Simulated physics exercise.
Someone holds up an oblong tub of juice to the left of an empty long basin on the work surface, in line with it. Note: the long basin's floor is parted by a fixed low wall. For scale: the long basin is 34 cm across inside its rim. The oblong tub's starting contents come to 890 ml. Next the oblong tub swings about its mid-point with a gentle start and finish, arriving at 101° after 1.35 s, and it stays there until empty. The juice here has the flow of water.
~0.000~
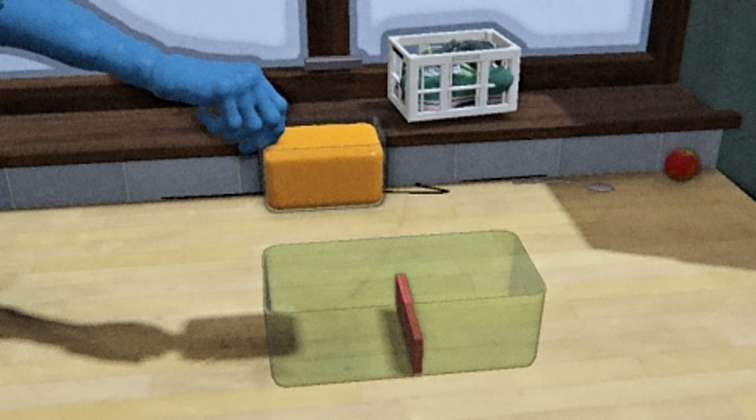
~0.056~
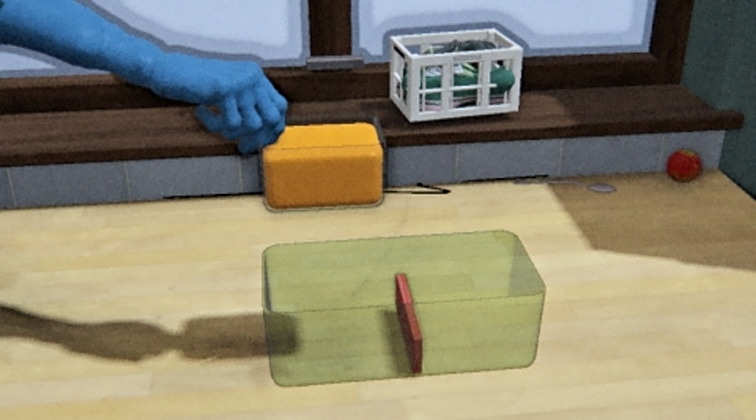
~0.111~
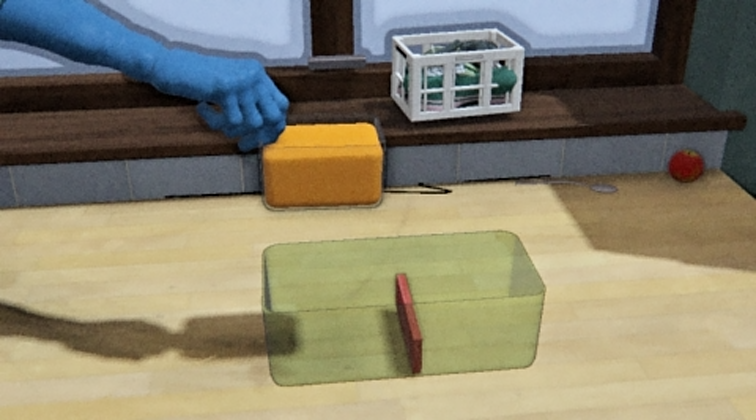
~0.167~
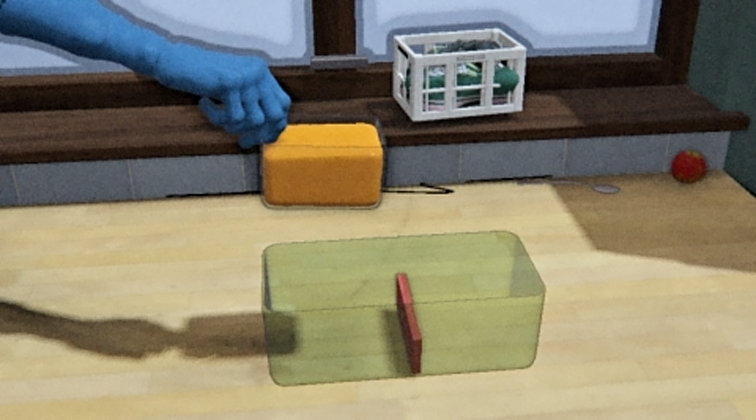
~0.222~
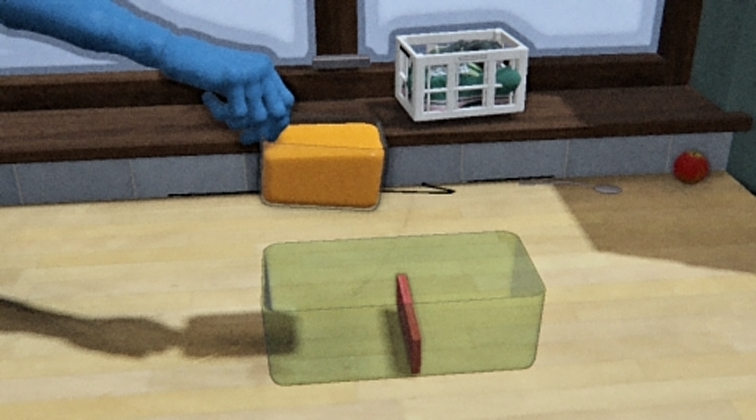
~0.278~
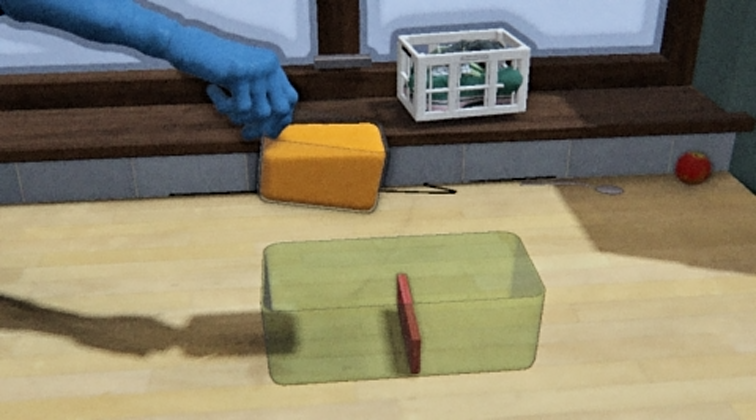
A blue-gloved hand held an orange oblong tub beside the window ledge and, after keeping it nearly level, tilted it slightly to the right, while the clear greenish basin with a red divider stayed empty.
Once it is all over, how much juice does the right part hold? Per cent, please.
The right part holds about 76 per cent.
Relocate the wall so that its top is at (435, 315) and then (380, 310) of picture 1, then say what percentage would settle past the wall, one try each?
Respectively close to 55 and 95 %.
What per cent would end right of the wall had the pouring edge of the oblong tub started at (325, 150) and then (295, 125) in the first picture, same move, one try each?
20 and 0 %.
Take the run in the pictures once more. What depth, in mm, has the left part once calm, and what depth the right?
Left roughly 8 mm; right roughly 30 mm.
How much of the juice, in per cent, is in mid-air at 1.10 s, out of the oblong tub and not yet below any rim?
Near 9 per cent, I'd say.
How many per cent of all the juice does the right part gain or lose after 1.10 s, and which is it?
Looks like it went upward, around 2 per cent.
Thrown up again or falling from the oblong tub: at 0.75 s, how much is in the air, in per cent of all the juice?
At that moment, about 30 percent.
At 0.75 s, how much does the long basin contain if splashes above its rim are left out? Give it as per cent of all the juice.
About 12%.
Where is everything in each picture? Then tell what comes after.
Tilt 0°; pouring edge (380, 129); surface from (262, 142) to (378, 136); the long basin's rim runs from (264, 280) to (530, 261); the wall's top is at (409, 306), in the first frame.
Tilt 0°; pouring edge (380, 129); surface from (263, 141) to (378, 136), in the second frame.
Tilt 2°; pouring edge (381, 130); surface from (262, 141) to (378, 136), in the third frame.
Tilt 4°; pouring edge (382, 132); surface from (263, 140) to (379, 137), in the fourth frame.
Tilt 7°; pouring edge (383, 135); surface from (264, 140) to (380, 137), in the fifth frame.
Tilt 10°; pouring edge (384, 138); surface from (264, 140) to (382, 137), in the sixth frame.
Then, 0.75 s in, the tilt is 59° and 58 per cent is still to pour, 1 is left of the wall and 12 right of it.
Then, 1.10 s in, the tilt is 92° and 14 per cent is still to pour, 3 is left of the wall and 74 right of it.
Then, 1.46 s in, the tilt is 101° and 2 per cent is still to pour, 19 is left of the wall and 76 right of it.
Then, 1.85 s in, the tilt is 101° and 0 per cent is still to pour, 23 is left of the wall and 76 right of it.
Finally, 23 per cent lies left of the wall, 76 right of it and 1 outside.
